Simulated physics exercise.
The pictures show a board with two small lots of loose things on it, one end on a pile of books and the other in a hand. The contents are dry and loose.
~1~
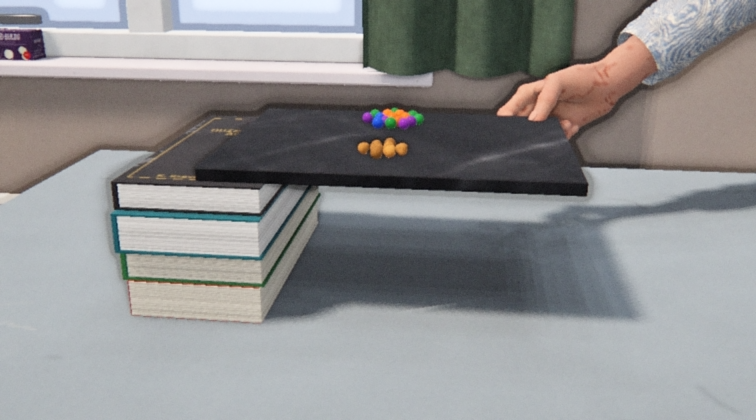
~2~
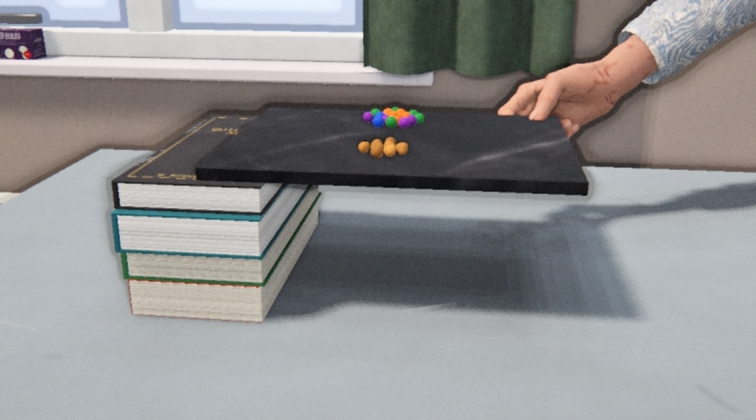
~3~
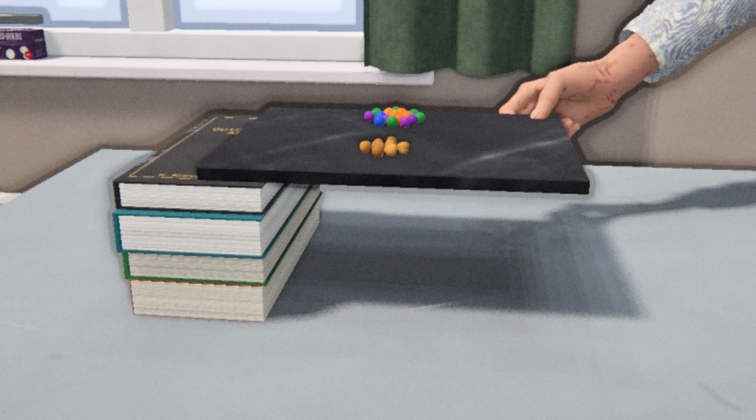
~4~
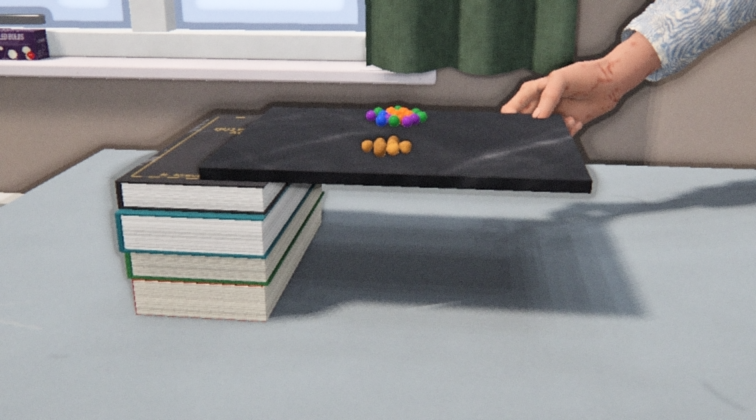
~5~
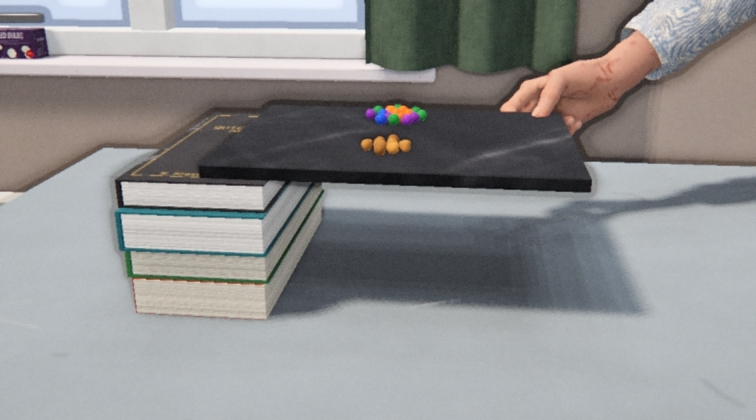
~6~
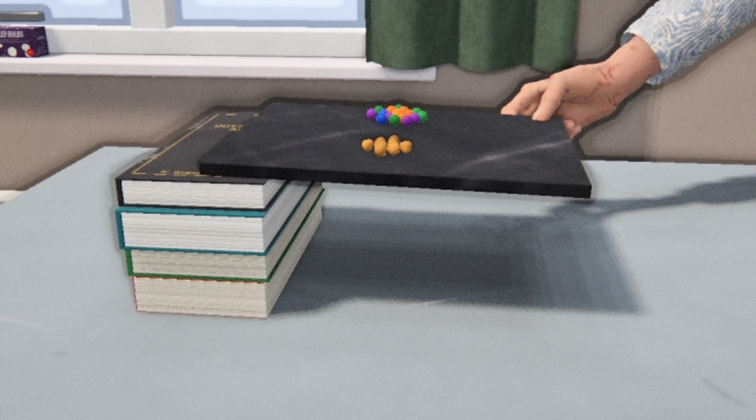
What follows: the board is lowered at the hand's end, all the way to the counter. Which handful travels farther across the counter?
Farther out at the end: The far one.
Then, 0.36 s later than the last frame, board sloping at 10°; near handful every one still on the board; far handful every one still on the board.
Then, 0.82 s later than the last frame, board sloping at 20°; near handful every one still on the board; far handful mostly less than half a board's length out.
Then, 1.32 s later than the last frame, board resting at 29°; near handful mostly less than half a board's length out; far handful mostly up to a board's length out.
When it is over, board resting at 29°; near handful mostly less than half a board's length out; far handful mostly more than two board lengths out, roughly half gone off the counter; the far handful has gone farther.
